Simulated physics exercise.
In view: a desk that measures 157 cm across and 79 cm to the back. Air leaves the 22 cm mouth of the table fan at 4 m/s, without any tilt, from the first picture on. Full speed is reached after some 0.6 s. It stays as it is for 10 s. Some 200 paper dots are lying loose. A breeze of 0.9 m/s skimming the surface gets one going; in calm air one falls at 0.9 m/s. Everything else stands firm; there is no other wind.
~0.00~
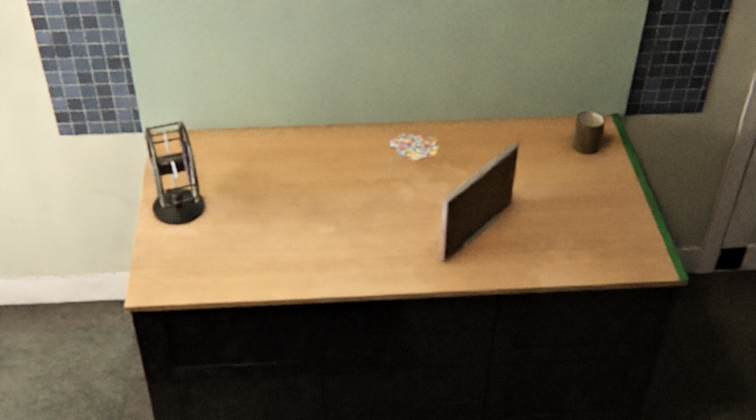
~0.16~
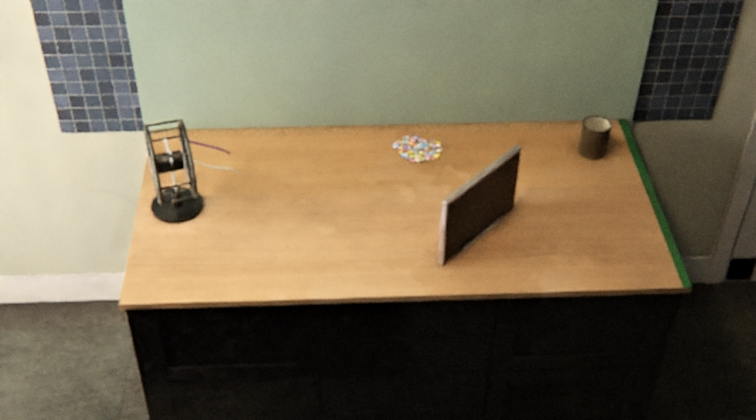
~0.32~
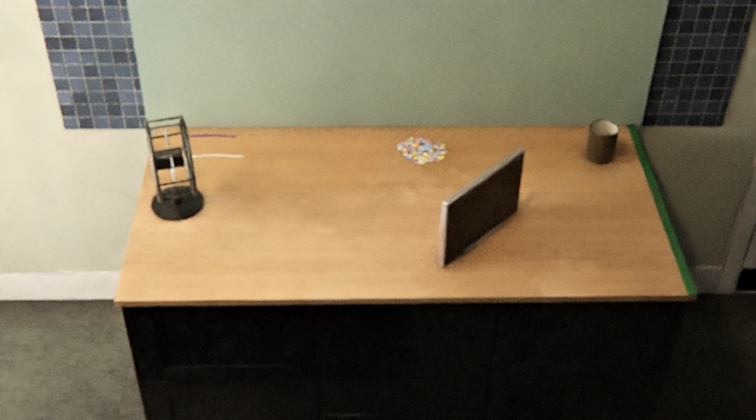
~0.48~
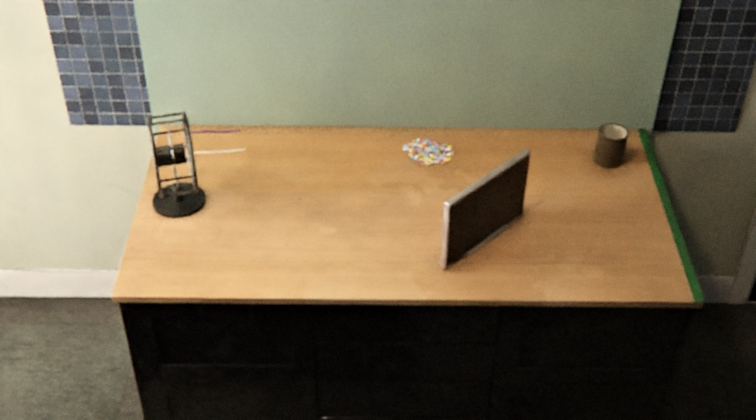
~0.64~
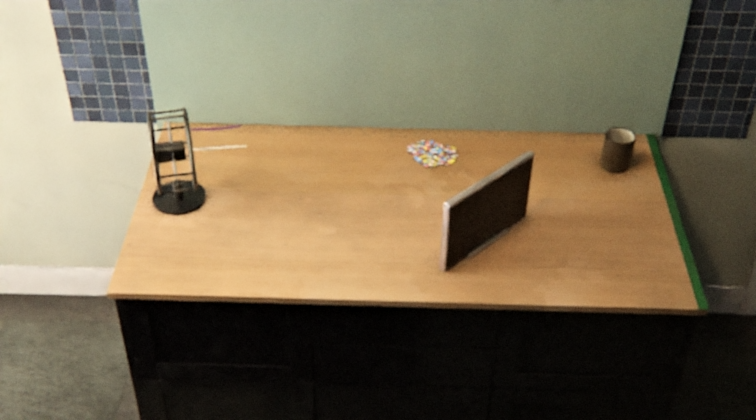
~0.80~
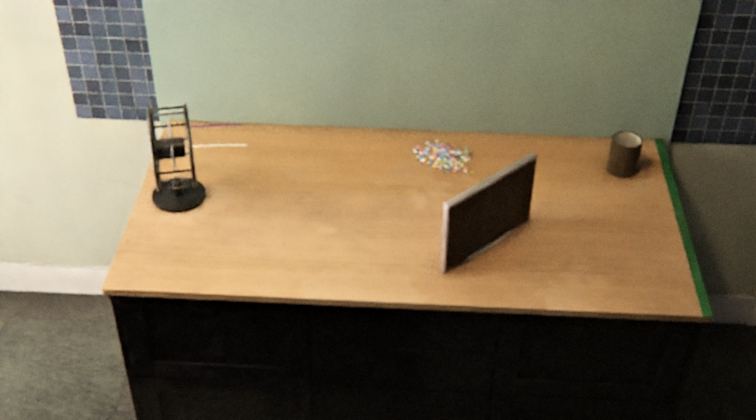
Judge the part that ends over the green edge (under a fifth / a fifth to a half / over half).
Of the paper dots, above half end over the green edge.
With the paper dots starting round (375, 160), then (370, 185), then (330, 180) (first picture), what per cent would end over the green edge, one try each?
In turn about 80 %, 20 %, 60 %.
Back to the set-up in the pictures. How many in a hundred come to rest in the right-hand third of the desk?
About 5 %.
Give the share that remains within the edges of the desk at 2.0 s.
Some 10 per cent.
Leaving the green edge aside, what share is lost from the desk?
Some 0 per cent.
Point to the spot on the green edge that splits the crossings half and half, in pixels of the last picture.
Around (682, 208).
After 2.0 s, 89 % are over the green edge; 87 % have settled or left.
After 3.2 s, 92 % are over the green edge; 96 % have settled or left.
After 5.5 s, 93 % are over the green edge; 98 % have settled or left.
After 10.0 s, at the end, 94 % are over the green edge.
